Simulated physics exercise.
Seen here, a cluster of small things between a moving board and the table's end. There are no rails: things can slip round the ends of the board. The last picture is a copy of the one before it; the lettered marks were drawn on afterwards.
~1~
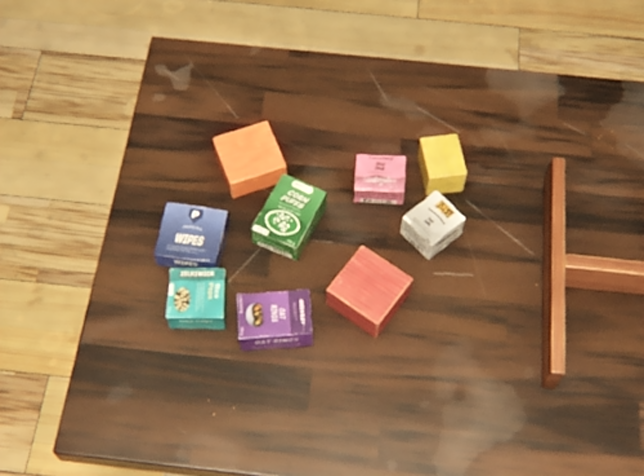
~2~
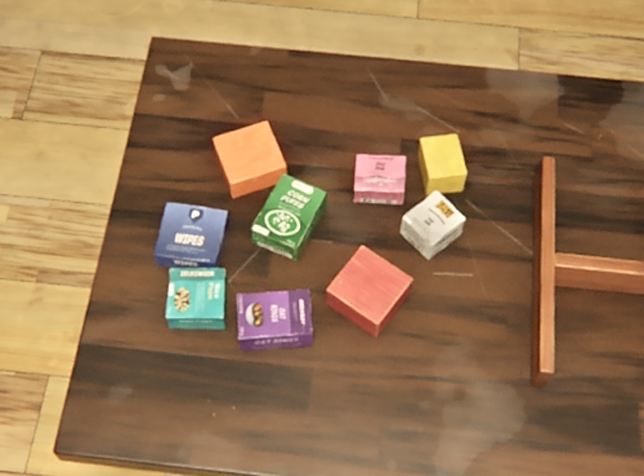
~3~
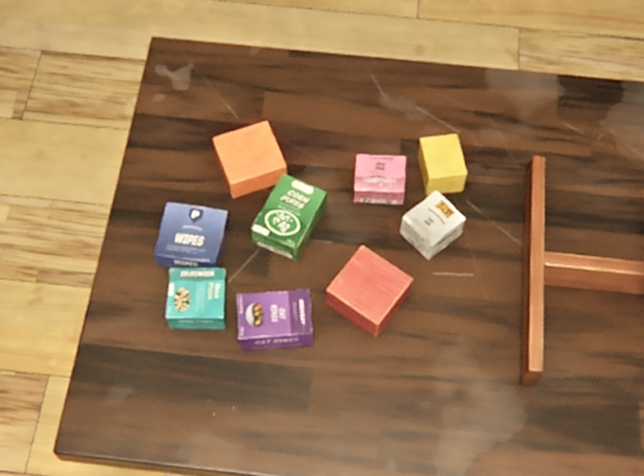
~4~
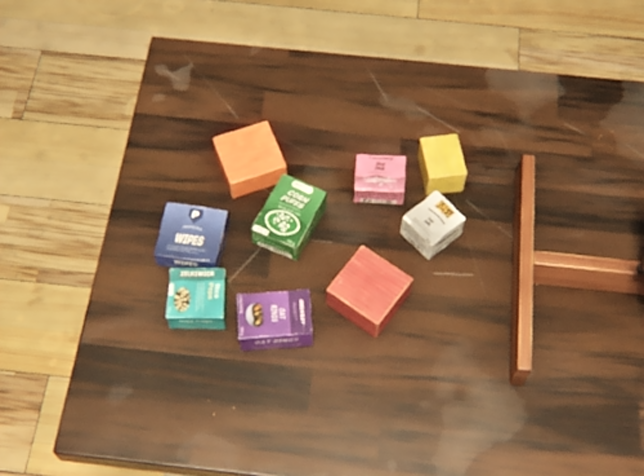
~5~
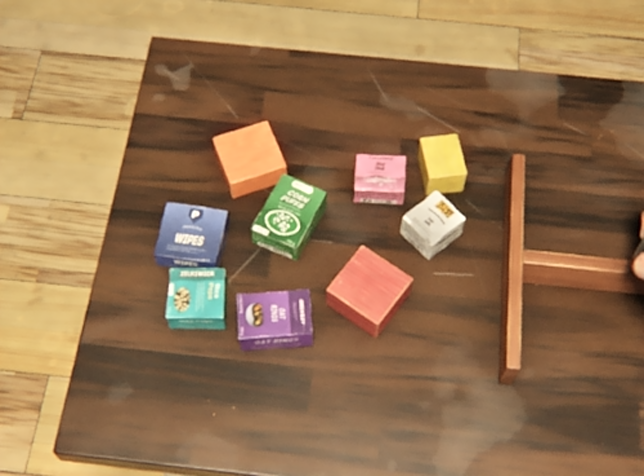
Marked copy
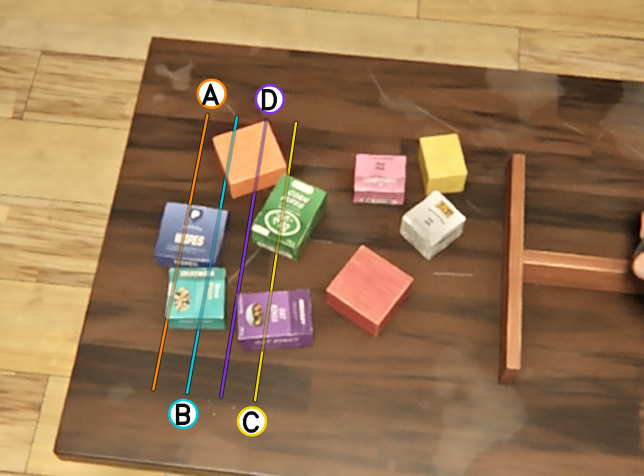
A wooden T-shaped board lies at the right of a dark, scuffed tabletop above a pale plank floor, seen from a high angle by a still camera. Blue, green, turquoise and purple packets sit at the left below an orange block, with a red block near the centre and pink, white and yellow items to its upper right. The board slides slowly left a short way, while the small things stay still.
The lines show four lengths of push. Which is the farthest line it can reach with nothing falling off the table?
Nothing falls up to D.
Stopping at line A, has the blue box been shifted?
Yes.
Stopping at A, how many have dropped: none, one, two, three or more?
Three or more.
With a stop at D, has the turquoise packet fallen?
No.
On the marked copy, A at (182, 242); B at (214, 245); C at (277, 252); D at (245, 249).
Taking D. A third of the way, board (419, 245); yellow block (399, 159); pink box (353, 177).
Two thirds of the way, board (321, 235); blue box (188, 238); orange block (209, 152).
When it is over, board (249, 228); blue box (118, 231); orange block (144, 144); nothing has fallen.
As for the rest, A drops the orange block, turquoise packet and blue box; B drops the orange block and blue box; C is safe but short.
